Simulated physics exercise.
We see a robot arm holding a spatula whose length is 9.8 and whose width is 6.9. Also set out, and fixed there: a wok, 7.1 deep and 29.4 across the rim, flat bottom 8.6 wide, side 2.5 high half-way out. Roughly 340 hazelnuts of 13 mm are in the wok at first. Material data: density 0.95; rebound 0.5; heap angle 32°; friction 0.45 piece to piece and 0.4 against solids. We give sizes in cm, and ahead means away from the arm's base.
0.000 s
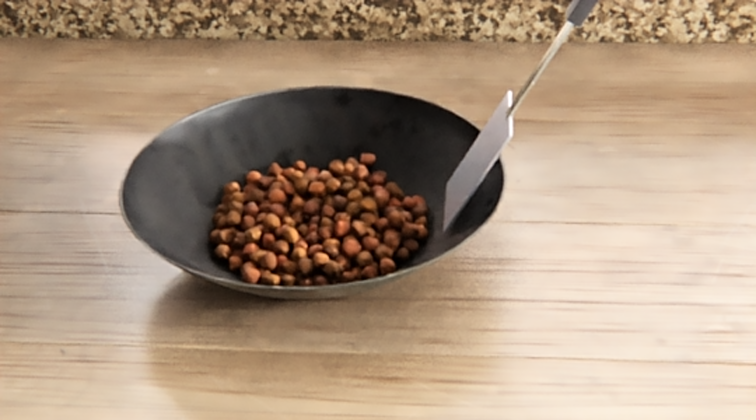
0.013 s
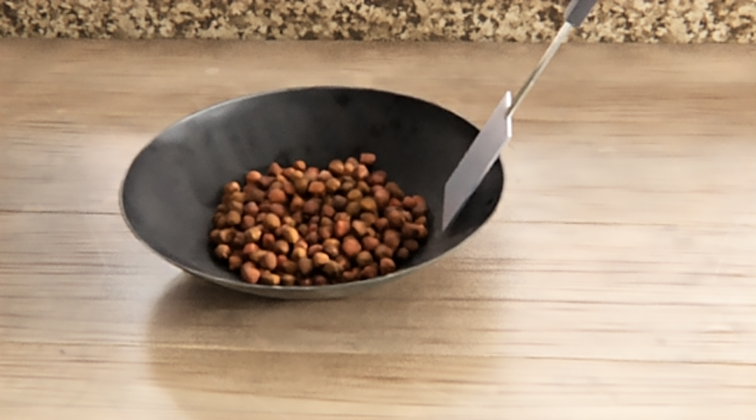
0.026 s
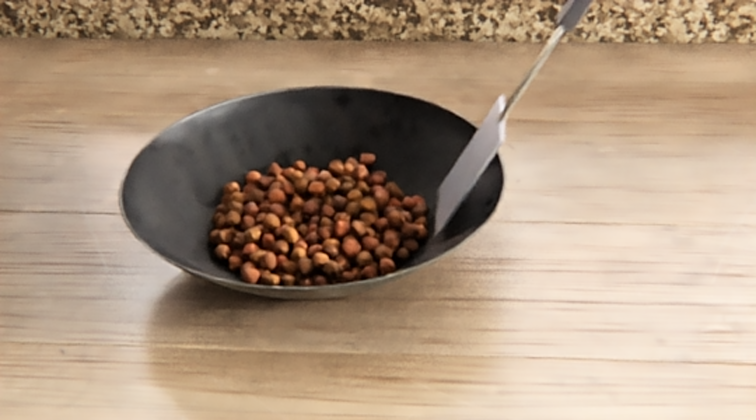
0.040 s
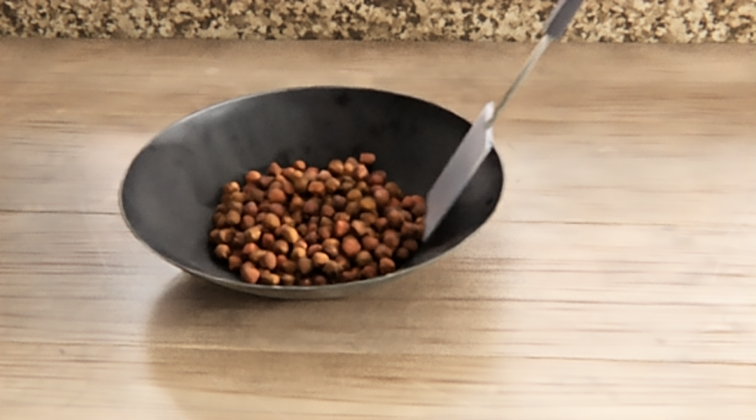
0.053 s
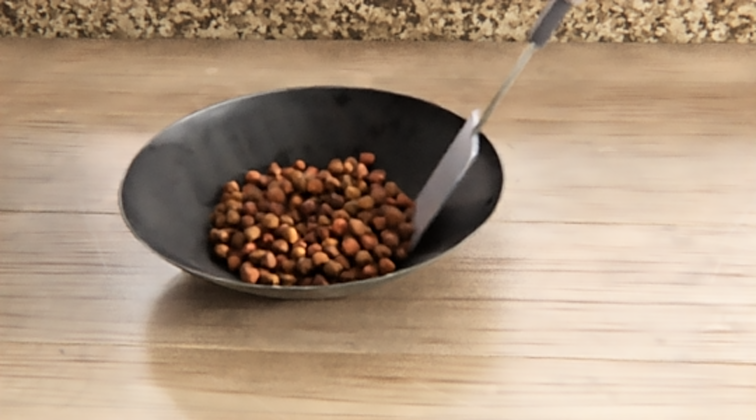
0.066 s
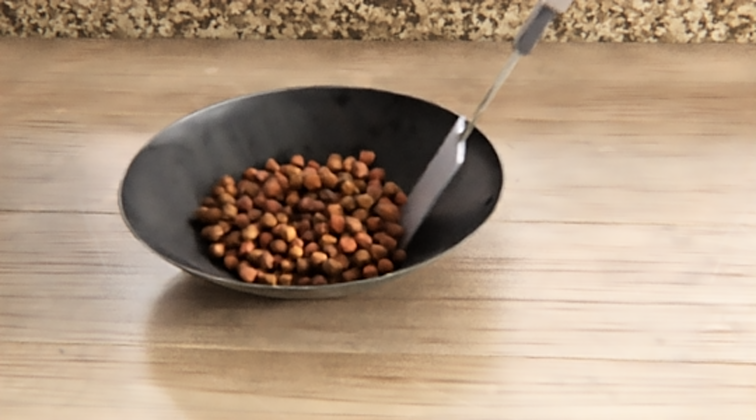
On a wooden countertop, a spatula slanting into a dark wok of reddish-brown hazelnuts starts near the right wall, then slides down and left into the pile's edge, nudging the nuts slightly left while the wok stays still.
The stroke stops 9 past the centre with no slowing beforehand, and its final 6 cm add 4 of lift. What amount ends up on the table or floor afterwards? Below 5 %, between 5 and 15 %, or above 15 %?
Above 15 %.
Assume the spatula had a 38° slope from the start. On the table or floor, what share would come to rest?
About 25 per cent.
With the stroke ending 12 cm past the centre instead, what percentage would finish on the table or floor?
Roughly 40 %.
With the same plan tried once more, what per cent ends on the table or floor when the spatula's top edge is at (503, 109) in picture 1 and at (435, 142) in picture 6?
Roughly 30 %.
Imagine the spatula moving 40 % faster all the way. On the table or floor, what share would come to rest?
In that case some 35 per cent.
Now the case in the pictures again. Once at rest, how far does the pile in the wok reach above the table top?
Peak at rest, approximately 6.5 centimetres.
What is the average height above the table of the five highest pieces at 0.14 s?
About 6 cm.
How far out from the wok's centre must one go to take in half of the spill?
That distance comes to about 28 cm.
After 0.14 s, sloping 61°, highest piece 7 above the table; 336 in the wok.
After 0.21 s, sloping 61°, highest piece 8 above the table; 336 in the wok.
After 0.45 s, sloping 61°, highest piece 9 above the table; 252 in the wok, 45 on the table or floor, 39 on the blade or in flight.
After 1.50 s, sloping 61°, highest piece 7 above the table; 252 in the wok, 84 on the table or floor.
In the end, 252 in the wok, 84 on the table or floor. That is 25 % on the table or floor.
